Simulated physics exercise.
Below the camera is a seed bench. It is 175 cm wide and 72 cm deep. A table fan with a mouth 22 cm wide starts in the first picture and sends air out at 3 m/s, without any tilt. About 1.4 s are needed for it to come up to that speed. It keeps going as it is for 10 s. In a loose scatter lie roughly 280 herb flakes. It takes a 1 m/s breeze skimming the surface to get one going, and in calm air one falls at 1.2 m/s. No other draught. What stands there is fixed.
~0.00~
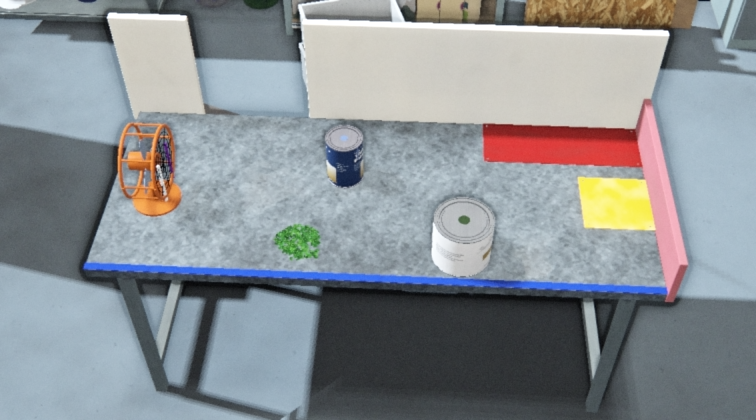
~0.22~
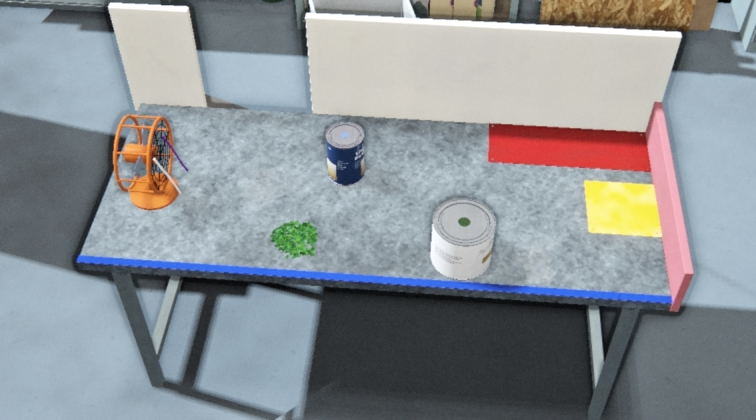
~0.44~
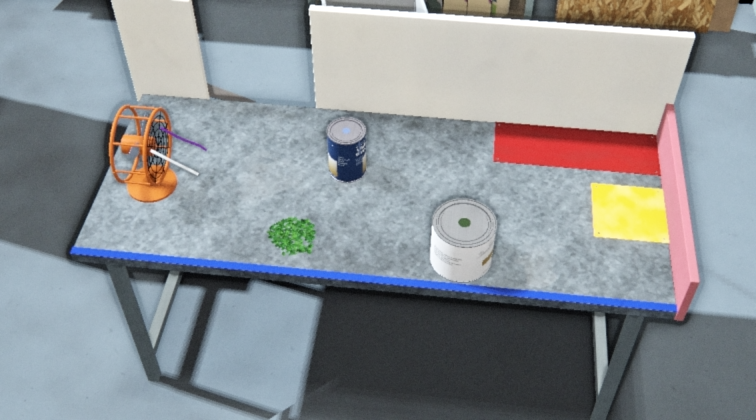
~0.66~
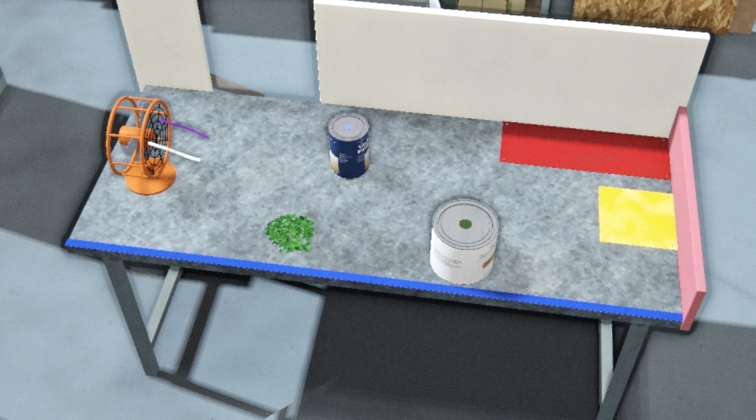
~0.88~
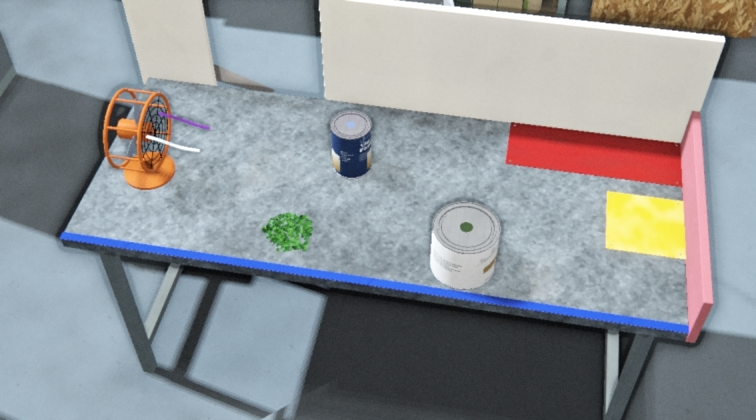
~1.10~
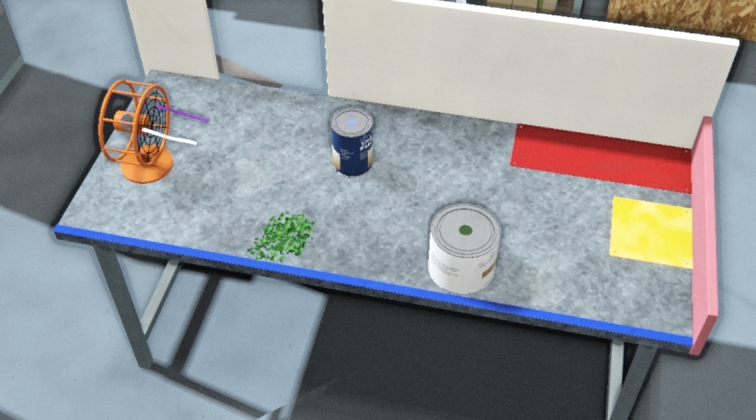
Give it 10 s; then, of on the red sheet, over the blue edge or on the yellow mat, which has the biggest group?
That would be the blue one.
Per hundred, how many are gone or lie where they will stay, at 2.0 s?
The share is roughly 80 %.
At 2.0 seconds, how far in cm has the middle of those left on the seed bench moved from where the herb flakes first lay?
The middle is some 15 cm from where it began.
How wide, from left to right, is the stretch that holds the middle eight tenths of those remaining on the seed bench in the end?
The middle group spans some 20 cm.
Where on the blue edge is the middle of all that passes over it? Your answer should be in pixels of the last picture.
Somewhere about (353, 285).
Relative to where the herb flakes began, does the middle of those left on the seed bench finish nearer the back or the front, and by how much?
Forward, by about 10 cm.
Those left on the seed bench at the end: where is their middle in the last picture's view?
Centre point: About (307, 269).
After 2.0 s, 25 % are on the move or not yet settled, 0 % are on the red sheet, 41 % over the blue edge and 0 % on the yellow mat; the middle of those still in play is near (314, 268).
After 3.2 s, 14 % are on the move or not yet settled, 0 % are on the red sheet, 43 % over the blue edge and 0 % on the yellow mat; the middle of those still in play is near (314, 268).
After 5.5 s, 10 % are on the move or not yet settled, 0 % are on the red sheet, 46 % over the blue edge and 0 % on the yellow mat; the middle of those still in play is near (307, 269).
After 10.0 s, at the end, 0 % are on the red sheet, 47 % over the blue edge and 0 % on the yellow mat; the middle of those still in play is near (307, 269).
